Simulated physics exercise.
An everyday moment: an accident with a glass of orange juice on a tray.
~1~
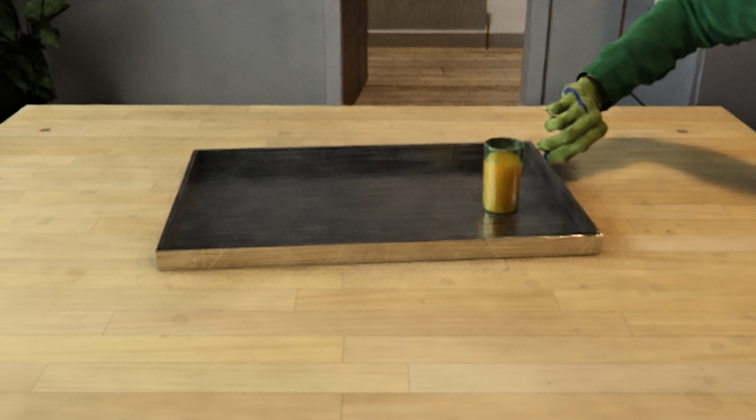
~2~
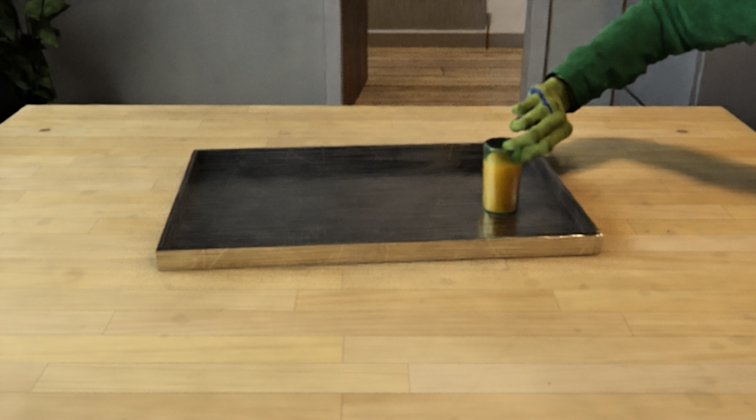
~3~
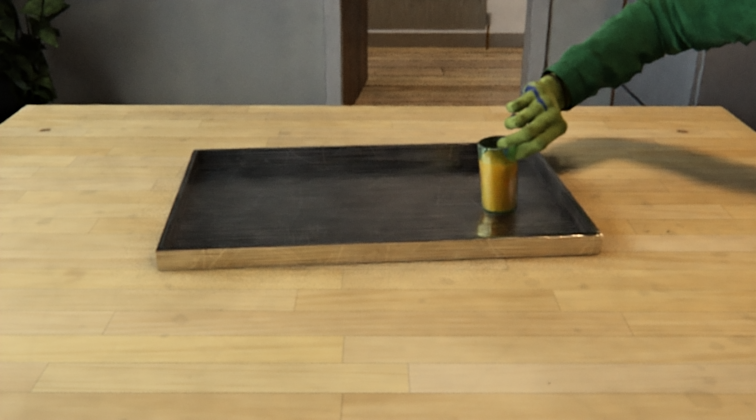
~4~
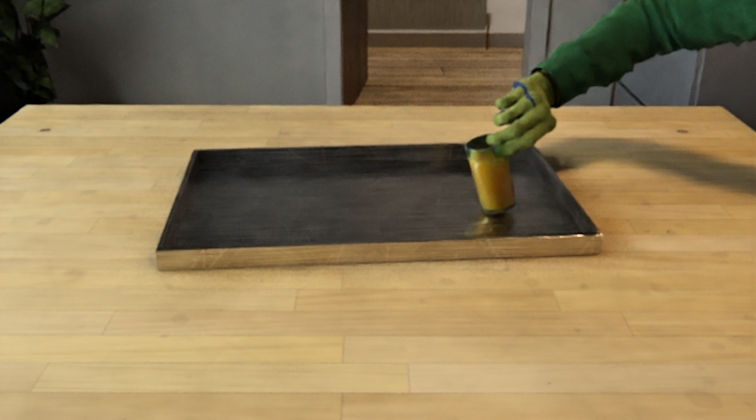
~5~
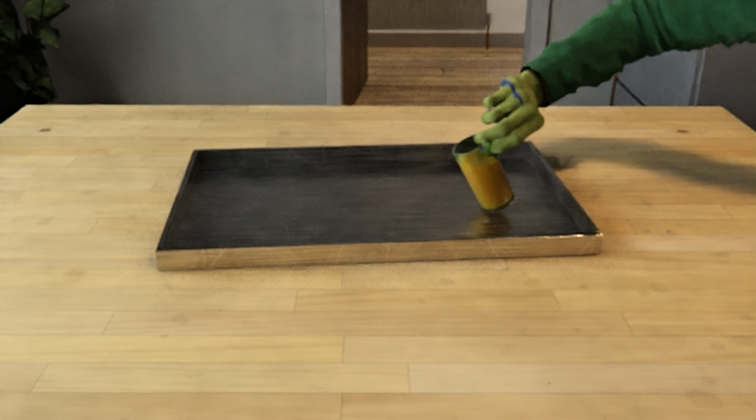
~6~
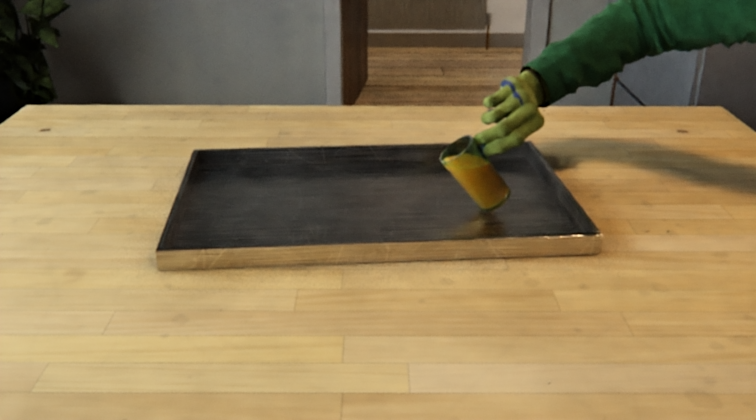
Glass of orange juice tilting leftward on a dark tray as a green-sleeved arm reaches in from the right and pushes it.
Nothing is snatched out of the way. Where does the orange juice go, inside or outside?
The spill stays in the tray.
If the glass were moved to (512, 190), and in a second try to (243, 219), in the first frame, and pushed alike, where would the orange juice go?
In the first try it is held by the rim; in the second it escapes from the tray.
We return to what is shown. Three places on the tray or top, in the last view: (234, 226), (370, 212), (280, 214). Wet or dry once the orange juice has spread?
One: Reached. Two: Reached. Three: Soaked.
A moment on, the glass lies in the tray; the puddle covers about as much as a plate; the rim holds it.
Further on, the puddle covers about as much as a tray; the rim holds it.
When it is over, the puddle covers about as much as a tray; the rim holds it.
